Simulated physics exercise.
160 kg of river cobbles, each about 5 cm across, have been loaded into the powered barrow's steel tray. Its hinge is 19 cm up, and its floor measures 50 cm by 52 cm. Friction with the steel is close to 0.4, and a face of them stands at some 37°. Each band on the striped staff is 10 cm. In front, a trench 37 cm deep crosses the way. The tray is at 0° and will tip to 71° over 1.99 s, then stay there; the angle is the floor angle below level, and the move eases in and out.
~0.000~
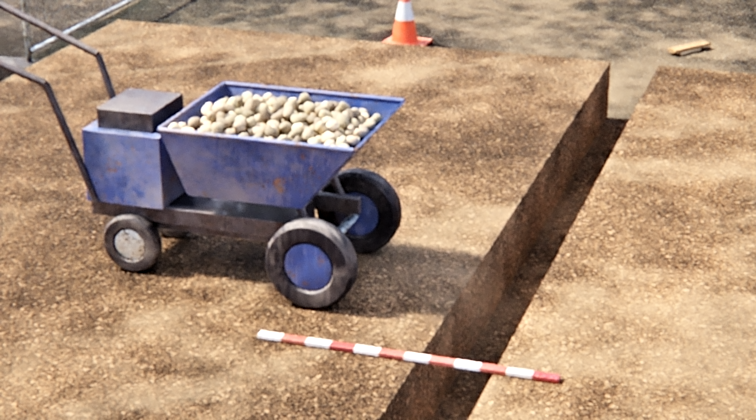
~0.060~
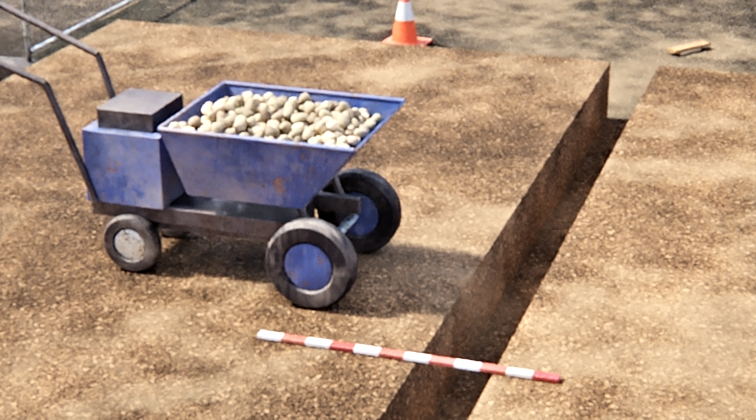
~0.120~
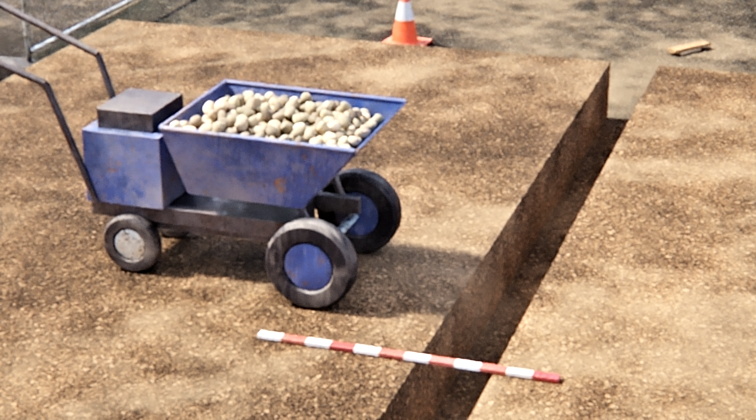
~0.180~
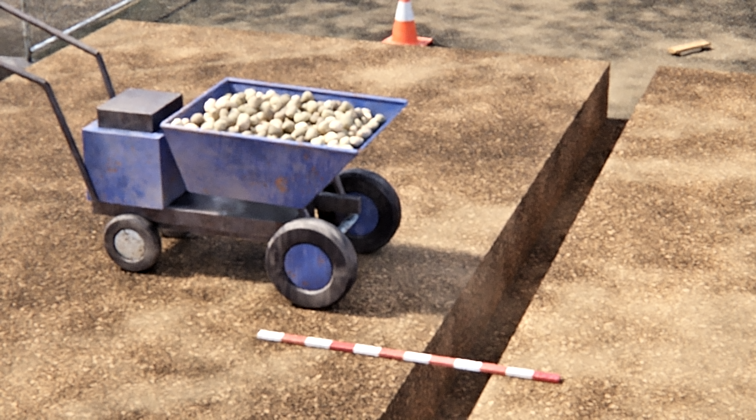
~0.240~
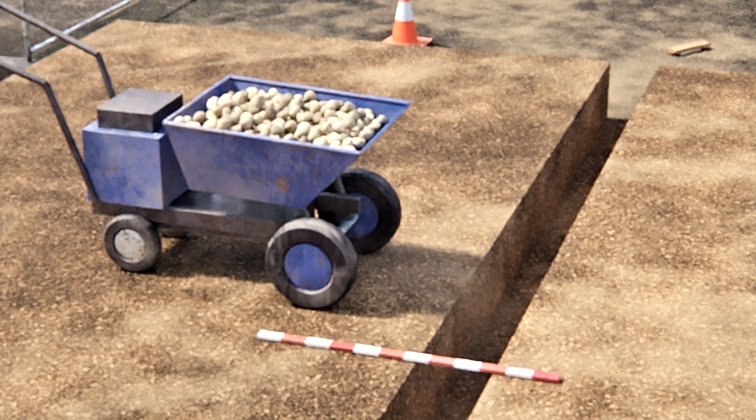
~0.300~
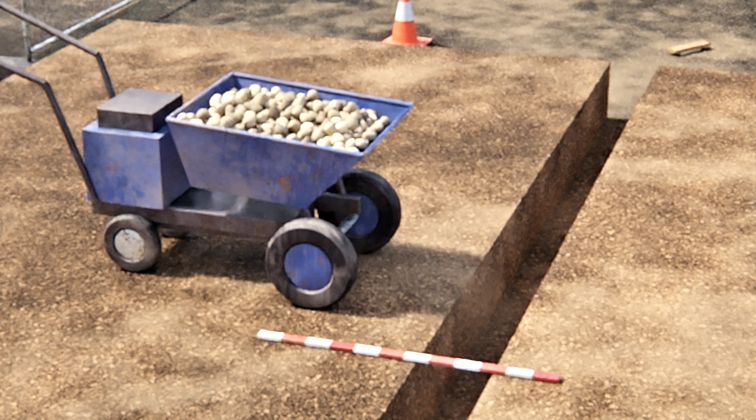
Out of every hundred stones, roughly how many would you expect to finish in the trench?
Close to 90 in every hundred.
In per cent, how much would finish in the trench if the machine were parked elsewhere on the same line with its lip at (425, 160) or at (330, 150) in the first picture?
Estimates: 20 % then 100 %.
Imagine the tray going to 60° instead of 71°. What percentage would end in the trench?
Roughly 80% would end there.
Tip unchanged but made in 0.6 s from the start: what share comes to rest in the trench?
Then some 60 per cent would.
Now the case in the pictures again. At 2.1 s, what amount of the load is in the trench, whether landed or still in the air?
Close to 55 per cent has got there by then.
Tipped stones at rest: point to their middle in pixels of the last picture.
Centre estimate: Around (500, 351).
After 1.5 s the floor is at 60°; 97 % in the tray, 3 % in the trench; the foremost stones are at (492, 271).
After 2.1 s the floor is at 71°; 39 % in the tray, 53 % in the trench, 8 % past the trench; the foremost stones are at (616, 303).
After 2.4 s the floor is at 71°; 14 % in the tray, 75 % in the trench, 10 % past the trench; the foremost stones are at (660, 315).
After 4.4 s the floor is at 71°; 0 % in the tray, 90 % in the trench, 10 % past the trench; the foremost stones are at (673, 317).
